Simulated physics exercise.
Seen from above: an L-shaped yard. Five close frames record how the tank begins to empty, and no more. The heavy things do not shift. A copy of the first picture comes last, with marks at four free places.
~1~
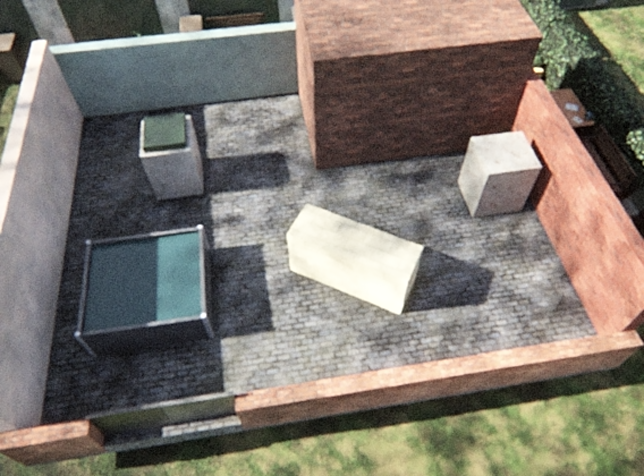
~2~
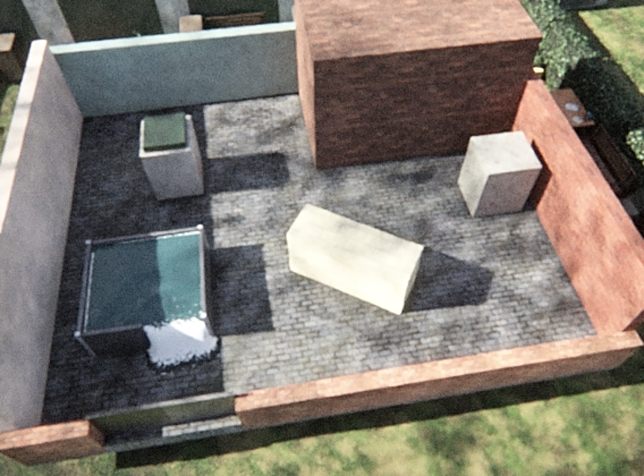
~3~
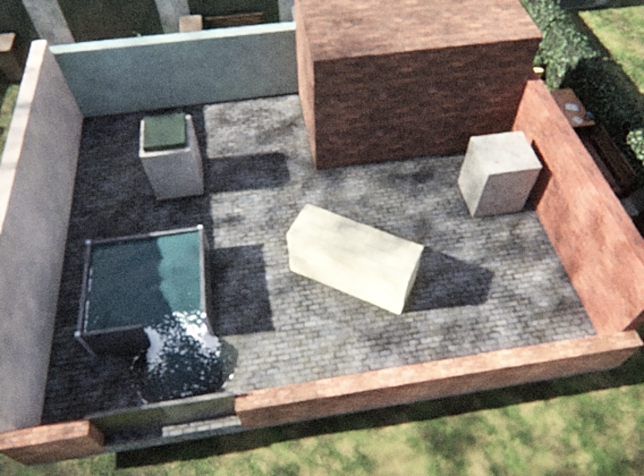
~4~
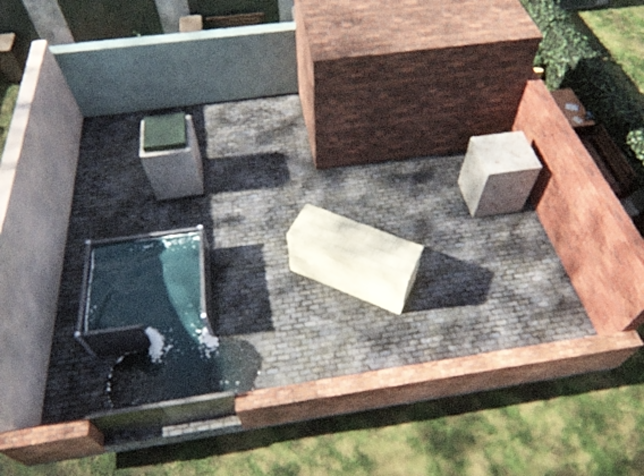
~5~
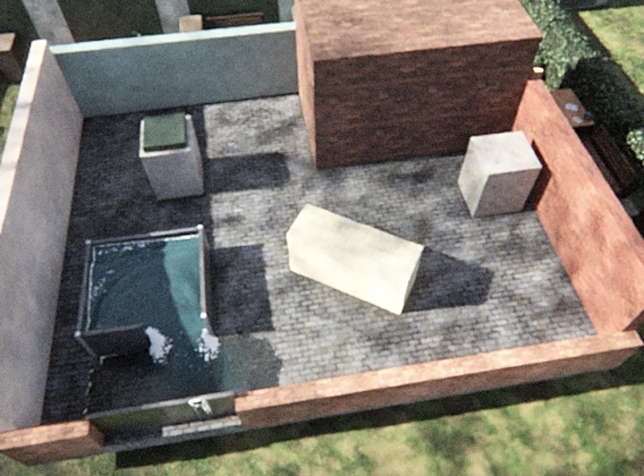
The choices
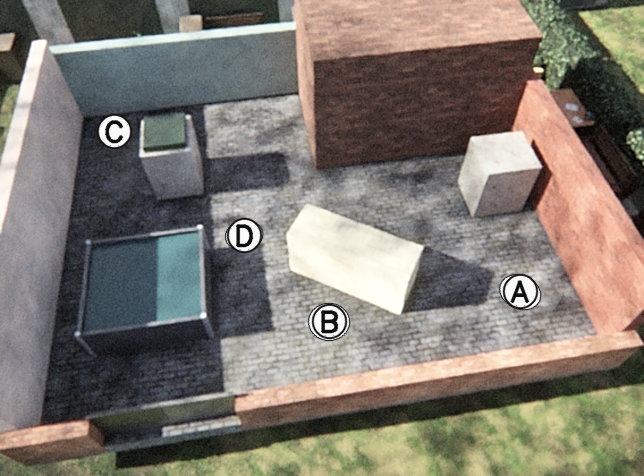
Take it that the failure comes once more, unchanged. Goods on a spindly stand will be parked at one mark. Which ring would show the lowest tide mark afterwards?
Place D does it best.
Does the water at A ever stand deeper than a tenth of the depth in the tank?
Yes.
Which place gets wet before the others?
B.
In white, A at (520, 291); B at (329, 321); C at (114, 131); D at (244, 235).
For place A, the water peaks at about 16 % of the depth that stood in the tank.
For place B, the water peaks at about 15 % of the depth that stood in the tank.
For place C, the water peaks at about 16 % of the depth that stood in the tank.
For place D, the water peaks at about 10 % of the depth that stood in the tank.
